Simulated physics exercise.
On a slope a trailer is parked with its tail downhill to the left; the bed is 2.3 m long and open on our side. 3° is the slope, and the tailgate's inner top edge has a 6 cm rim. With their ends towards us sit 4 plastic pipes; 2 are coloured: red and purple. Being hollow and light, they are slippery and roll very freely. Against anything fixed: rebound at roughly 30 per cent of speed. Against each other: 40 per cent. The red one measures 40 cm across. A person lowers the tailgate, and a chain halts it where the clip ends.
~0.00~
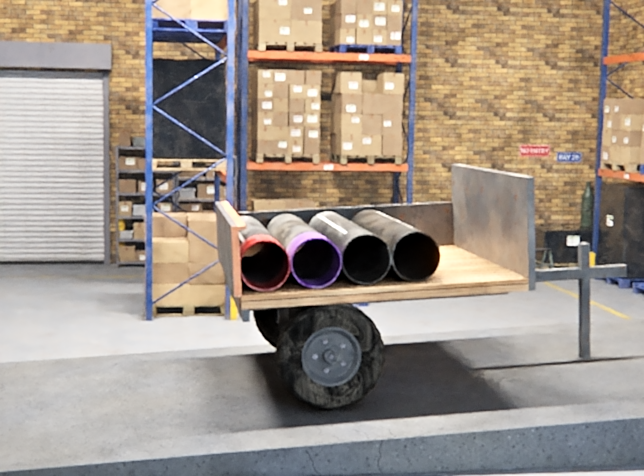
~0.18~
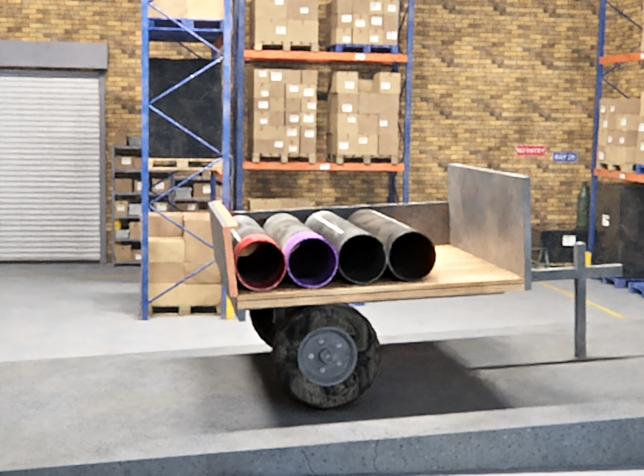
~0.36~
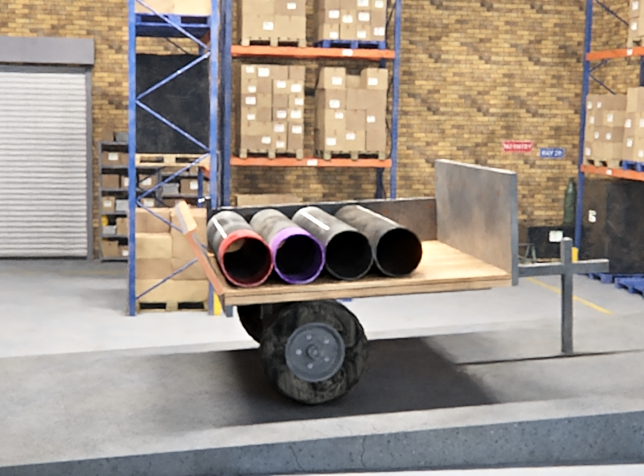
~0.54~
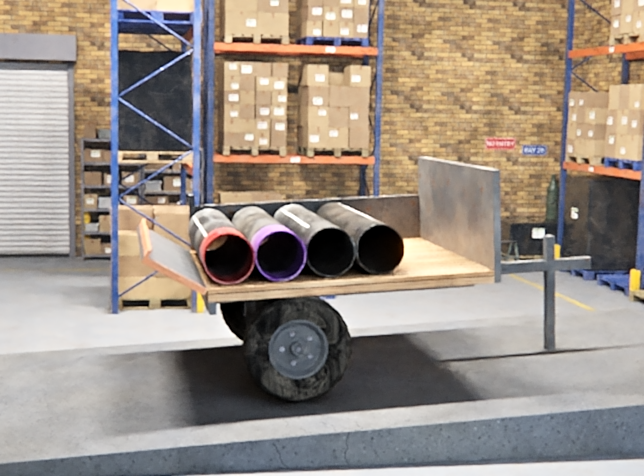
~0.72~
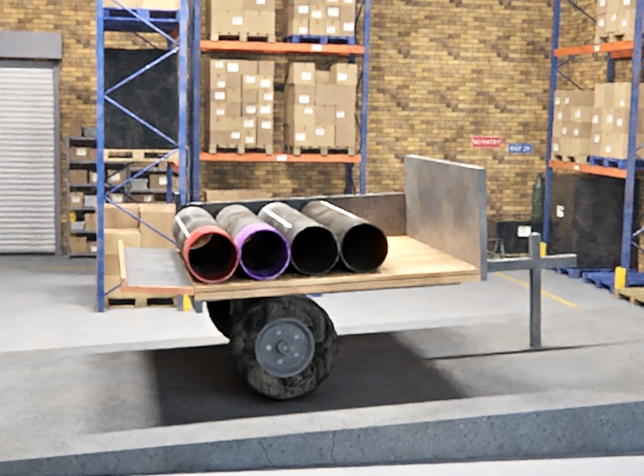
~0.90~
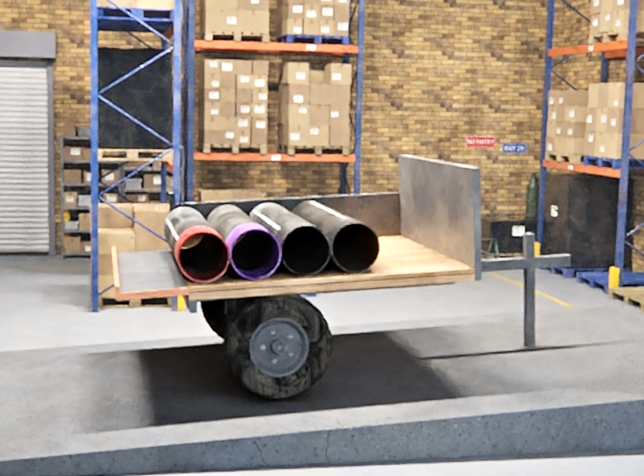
Four dark pipes, the left one rimmed red and the next purple, lie side by side with open ends facing the viewer on a trailer's wooden bed, seen from the side in a brick-walled warehouse. Behind them stand blue and orange racks of boxes and a grey shutter at left. The left tailgate swings down and outward to nearly flat, the pipes stay together on the bed, and the view drifts slowly right.
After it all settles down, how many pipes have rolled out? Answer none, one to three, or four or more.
The answer is none.
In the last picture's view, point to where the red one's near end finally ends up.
It comes to rest at about (132, 259).
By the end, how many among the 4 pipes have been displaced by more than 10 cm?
That makes 4 in total.
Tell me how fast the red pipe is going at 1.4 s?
I'd put it near 0.3 m/s.
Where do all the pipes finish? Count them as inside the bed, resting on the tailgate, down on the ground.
Tally: 2; 2; 0.
By 1.4 s, red is on the bed, 5 cm short of the hinge, rolling left; purple is on the bed, 45 cm short of the hinge, rolling left; 0 out so far.
By 2.0 s, red is on the gate, 15 cm past the hinge, rolling left; purple is on the bed, 25 cm short of the hinge, rolling left; 0 out so far.
Finally (2.7 s), red is on the gate, 40 cm past the hinge; purple is on the gate, 5 cm past the hinge; 0 out so far.
